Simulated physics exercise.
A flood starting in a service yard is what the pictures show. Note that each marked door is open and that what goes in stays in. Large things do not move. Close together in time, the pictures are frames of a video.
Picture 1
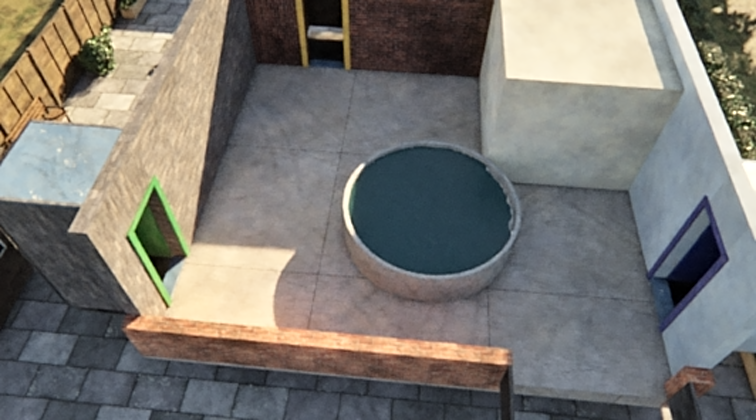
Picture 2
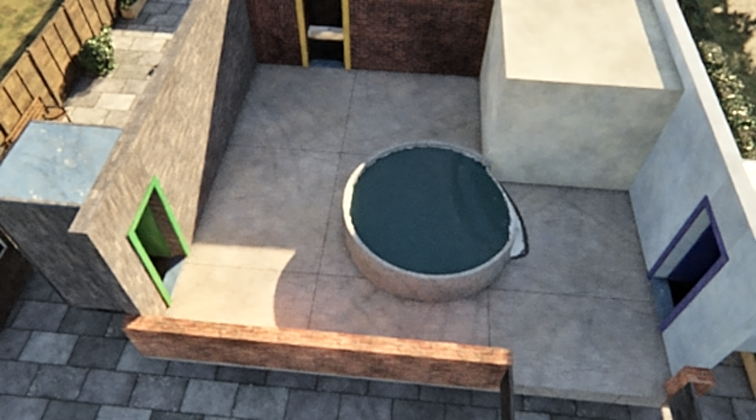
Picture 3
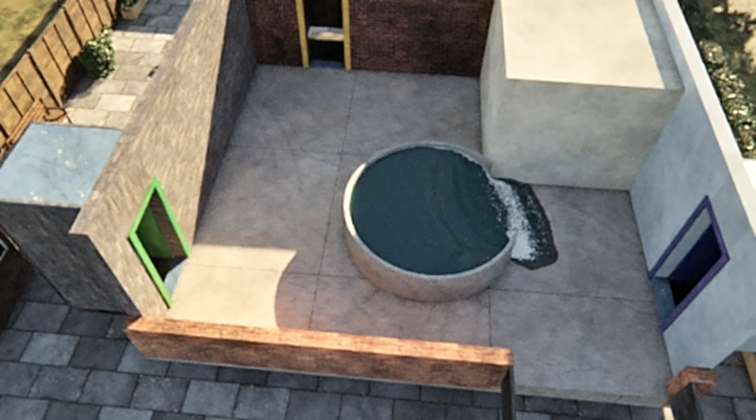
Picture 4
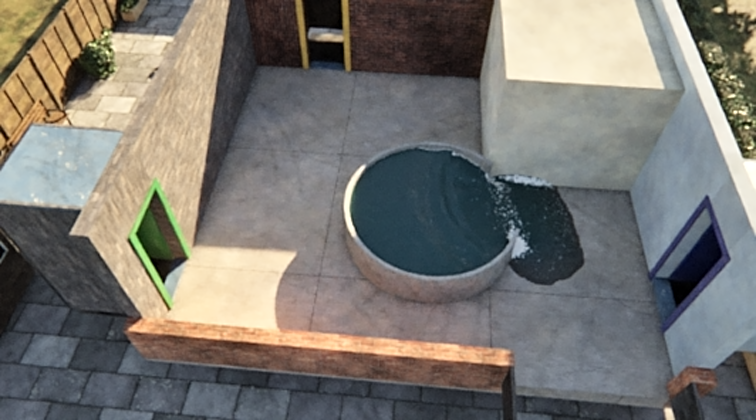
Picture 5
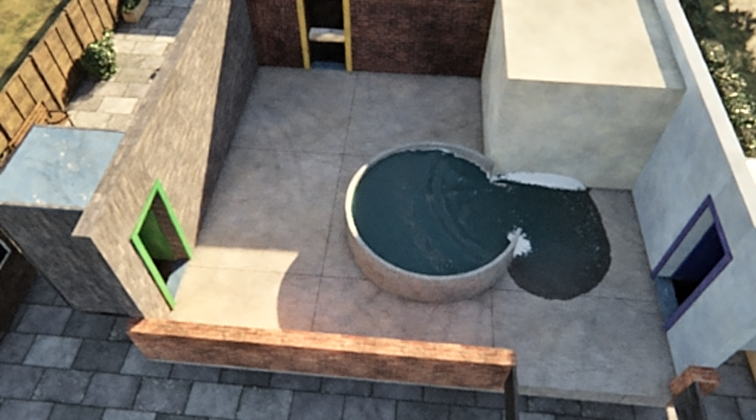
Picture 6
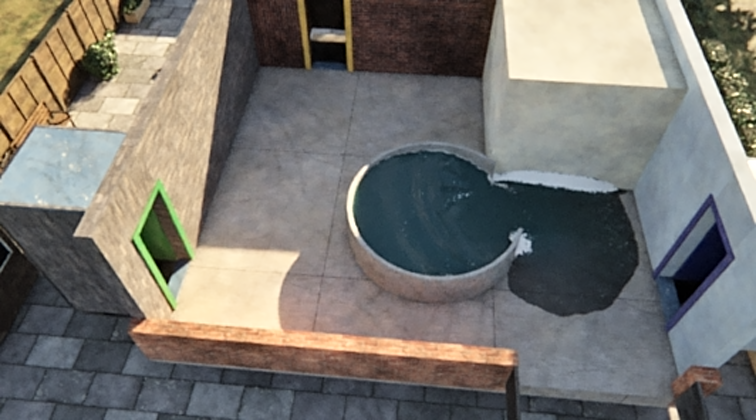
A walled, paved service yard is seen from high above, with the camera almost still. A round tank of dark water stands near the middle, between a green-framed opening at left and a purple-framed one at right, with a yellow-framed doorway in the brick wall behind and a pale block beside it. Water breaks out of the tank's right side, foams, and spreads rightward across the paving in a widening dark pool.
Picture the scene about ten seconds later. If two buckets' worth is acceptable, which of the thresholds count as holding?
The yellow door counts as holding, the green door counts as holding, the blue door does not count.
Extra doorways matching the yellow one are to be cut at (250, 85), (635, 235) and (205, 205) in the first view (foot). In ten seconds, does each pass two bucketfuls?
The first misses the line, the next clears the line, the last misses the line.
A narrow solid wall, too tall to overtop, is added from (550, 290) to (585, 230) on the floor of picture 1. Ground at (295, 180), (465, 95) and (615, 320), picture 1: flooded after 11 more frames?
Lab note - spot 1 parched, spot 2 parched, spot 3 inundated.
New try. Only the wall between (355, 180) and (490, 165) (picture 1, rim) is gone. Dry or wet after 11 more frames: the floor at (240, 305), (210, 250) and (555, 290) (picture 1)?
Bone-dry, bone-dry, bone-dry.
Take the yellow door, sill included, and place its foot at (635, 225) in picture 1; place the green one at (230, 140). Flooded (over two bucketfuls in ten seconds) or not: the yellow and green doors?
Yellow door: Comes in high; green door: Comes in low.
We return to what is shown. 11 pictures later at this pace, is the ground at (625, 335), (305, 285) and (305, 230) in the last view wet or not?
Point by point: Inundated, not yet wet, not yet wet.
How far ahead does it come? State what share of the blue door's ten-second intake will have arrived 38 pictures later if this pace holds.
It would be roughly 95 percent of the ten-second total.
A moment on, water covers 15 % of the floor; the yellow door not reached, the green door not reached, the blue door wet at the sill, nothing in.
Next, water covers 20 % of the floor; the yellow door not reached, the green door not reached, the blue door under two buckets in.
Then, water covers 30 % of the floor; the yellow door not reached, the green door not reached, the blue door over two buckets in.
Later, water covers 40 % of the floor; the yellow door not reached, the green door not reached, the blue door over two buckets in.
In the end, water covers 45 % of the floor; the yellow door wet at the sill, nothing in, the green door under two buckets in, the blue door far over two buckets in.
